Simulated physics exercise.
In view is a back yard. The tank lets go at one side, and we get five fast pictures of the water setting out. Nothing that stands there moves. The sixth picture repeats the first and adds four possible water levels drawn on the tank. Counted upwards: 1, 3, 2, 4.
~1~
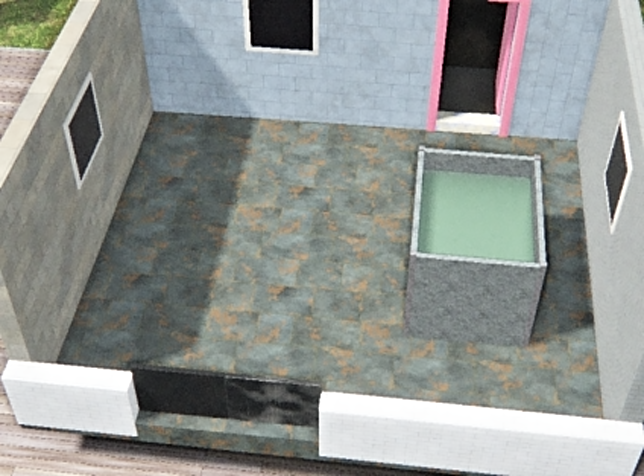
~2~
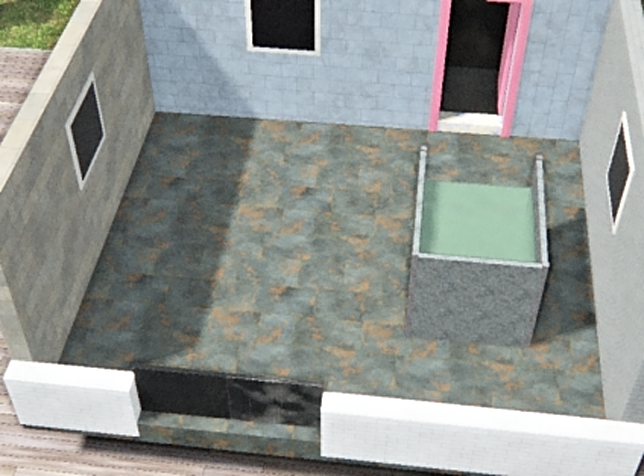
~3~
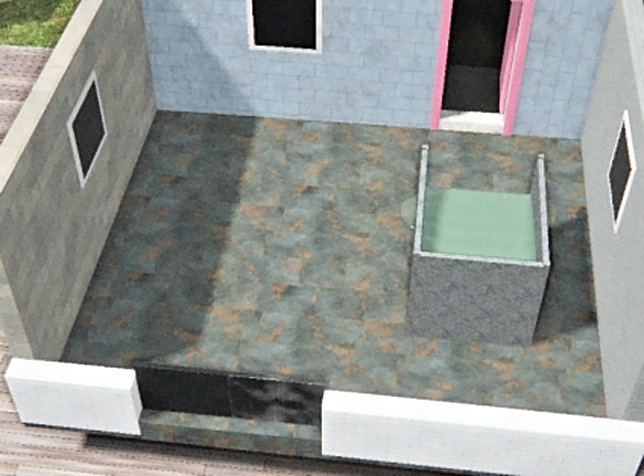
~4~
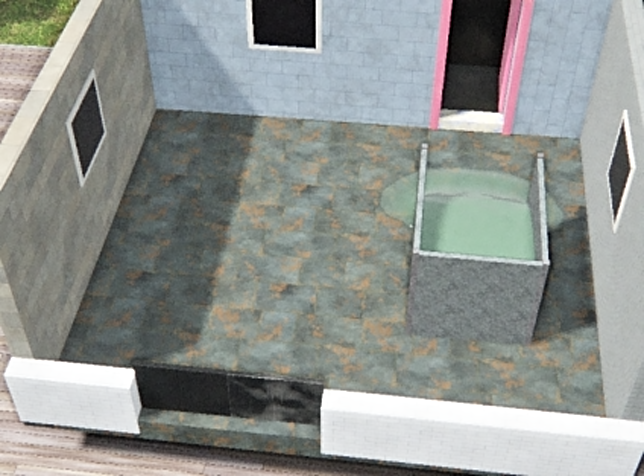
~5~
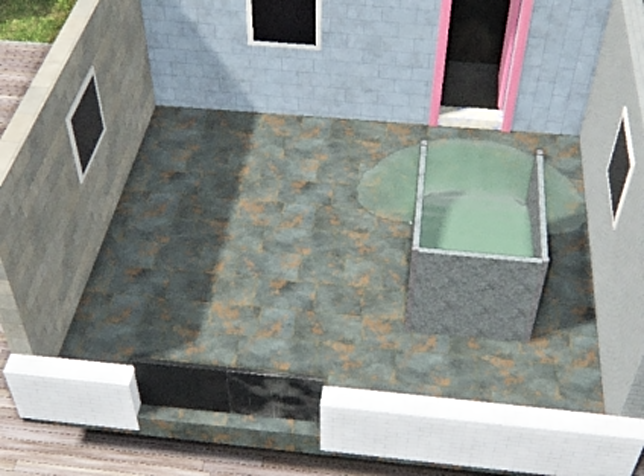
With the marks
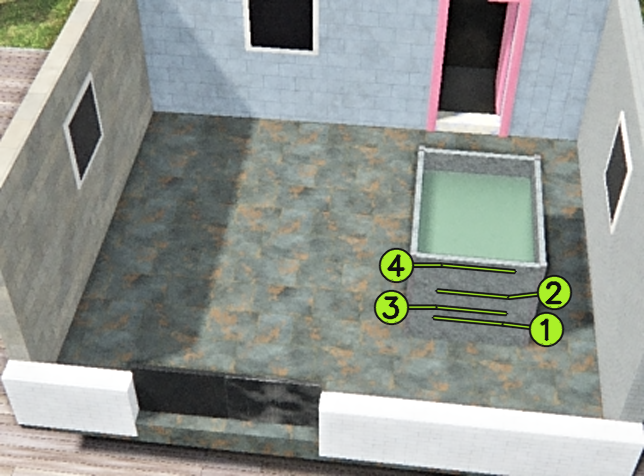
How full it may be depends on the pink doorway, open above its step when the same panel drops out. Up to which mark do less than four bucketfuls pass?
1 will do.
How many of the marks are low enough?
One of them.
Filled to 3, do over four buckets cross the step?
Yes.
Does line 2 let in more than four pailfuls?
Yes.
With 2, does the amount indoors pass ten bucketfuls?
Yes.
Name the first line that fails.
Here it is line 3.
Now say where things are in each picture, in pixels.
In the first picture, water in the tank at rest, its middle at (476, 221); foot of the pink doorway at (467, 133); shut gate at (226, 379).
In the second picture, water covers 1 % of the ground, its front hidden from here.
In the third picture, water covers 4 % of the ground, its front hidden from here.
In the fourth picture, 8 % of the ground under water, visible out to (392, 195).
In the fifth picture, 14 % of the ground under water, visible out to (400, 154).
In lime, 1 at (468, 320); 2 at (473, 294); 3 at (470, 310); 4 at (477, 268); from the bottom up 1, 3, 2, 4.
Choosing 1, a bucket or two gets in.
Choosing 2, dozens of bucketfuls pour in.
Choosing 3, about 9 bucketfuls get in.
Choosing 4, dozens of bucketfuls pour in.
